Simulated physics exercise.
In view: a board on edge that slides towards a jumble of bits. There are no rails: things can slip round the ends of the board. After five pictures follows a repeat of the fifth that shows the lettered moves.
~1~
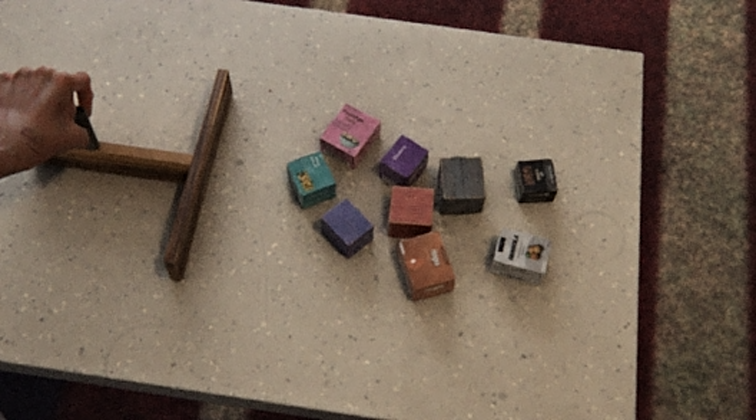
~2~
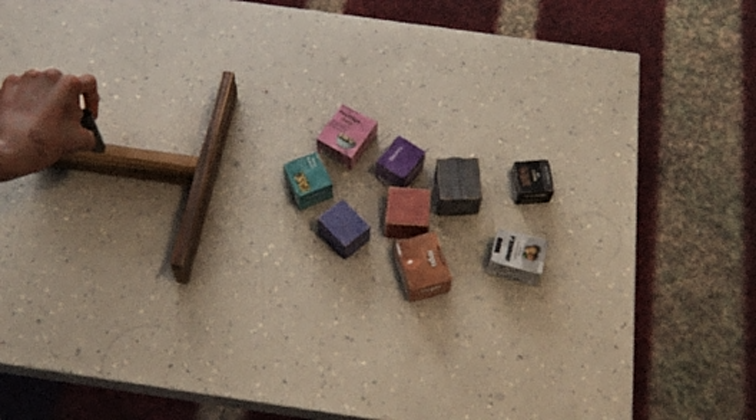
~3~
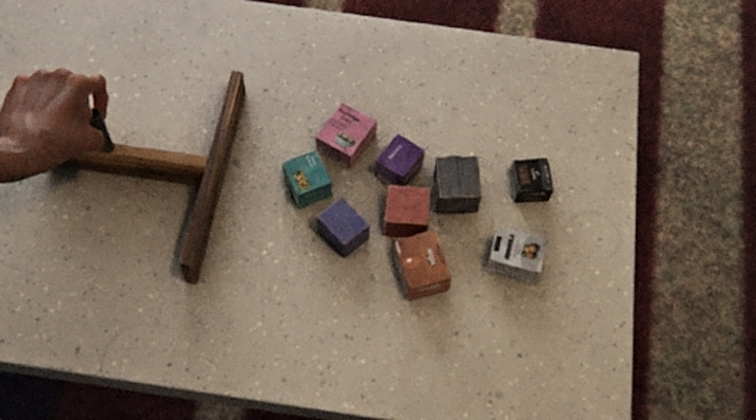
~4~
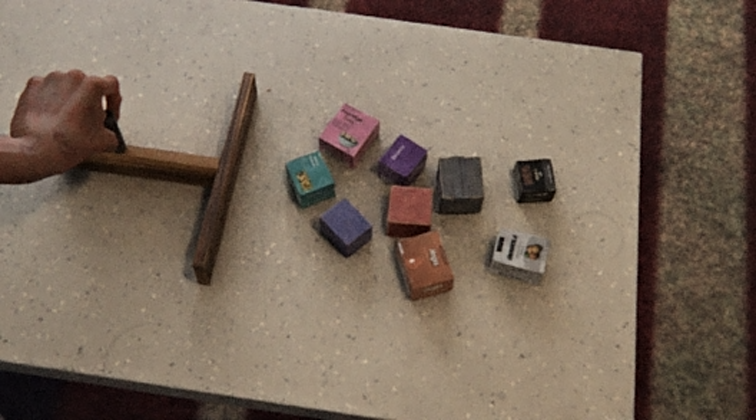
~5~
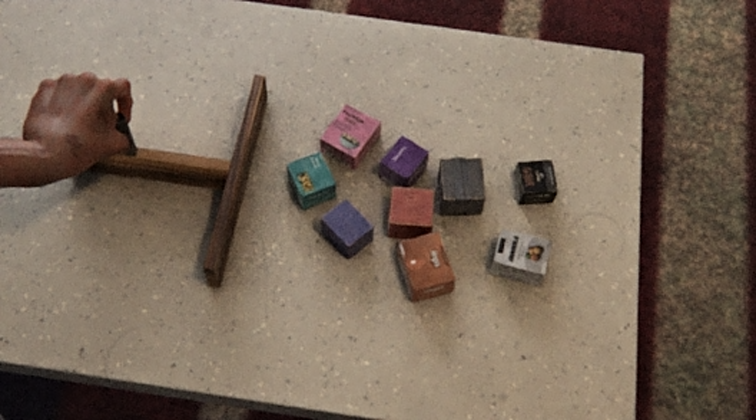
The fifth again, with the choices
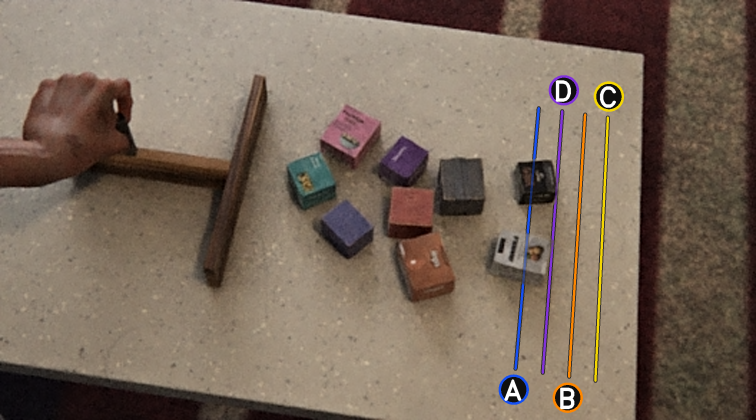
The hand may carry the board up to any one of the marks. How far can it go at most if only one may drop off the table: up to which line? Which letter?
As far as mark A.
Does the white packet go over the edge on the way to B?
Yes.
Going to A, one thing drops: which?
The black packet goes over.
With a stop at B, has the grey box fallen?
Yes.
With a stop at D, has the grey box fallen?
By then, yes.
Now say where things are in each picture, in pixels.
In the first frame, orange box (426, 267); pink box (351, 136); grey box (461, 186).
In the second frame, board (203, 163); red block (407, 214).
In the third frame, board (213, 162); turquoise packet (307, 179).
In the fourth frame, board (225, 164); blue block (346, 228).
In the fifth frame, board (236, 166); orange box (426, 267); pink box (351, 137); grey box (461, 187).
On the marked copy, A at (528, 229); B at (578, 236); C at (602, 240); D at (553, 233).
With A. Early on, board (341, 181); pink box (379, 137); blue block (366, 236).
Further on, board (446, 196); black packet (595, 191); grey box (554, 200).
At the end, board (529, 208); black packet over the edge; grey box (636, 212); one fallen.
As for the rest, B drops five; C drops five; D drops two.
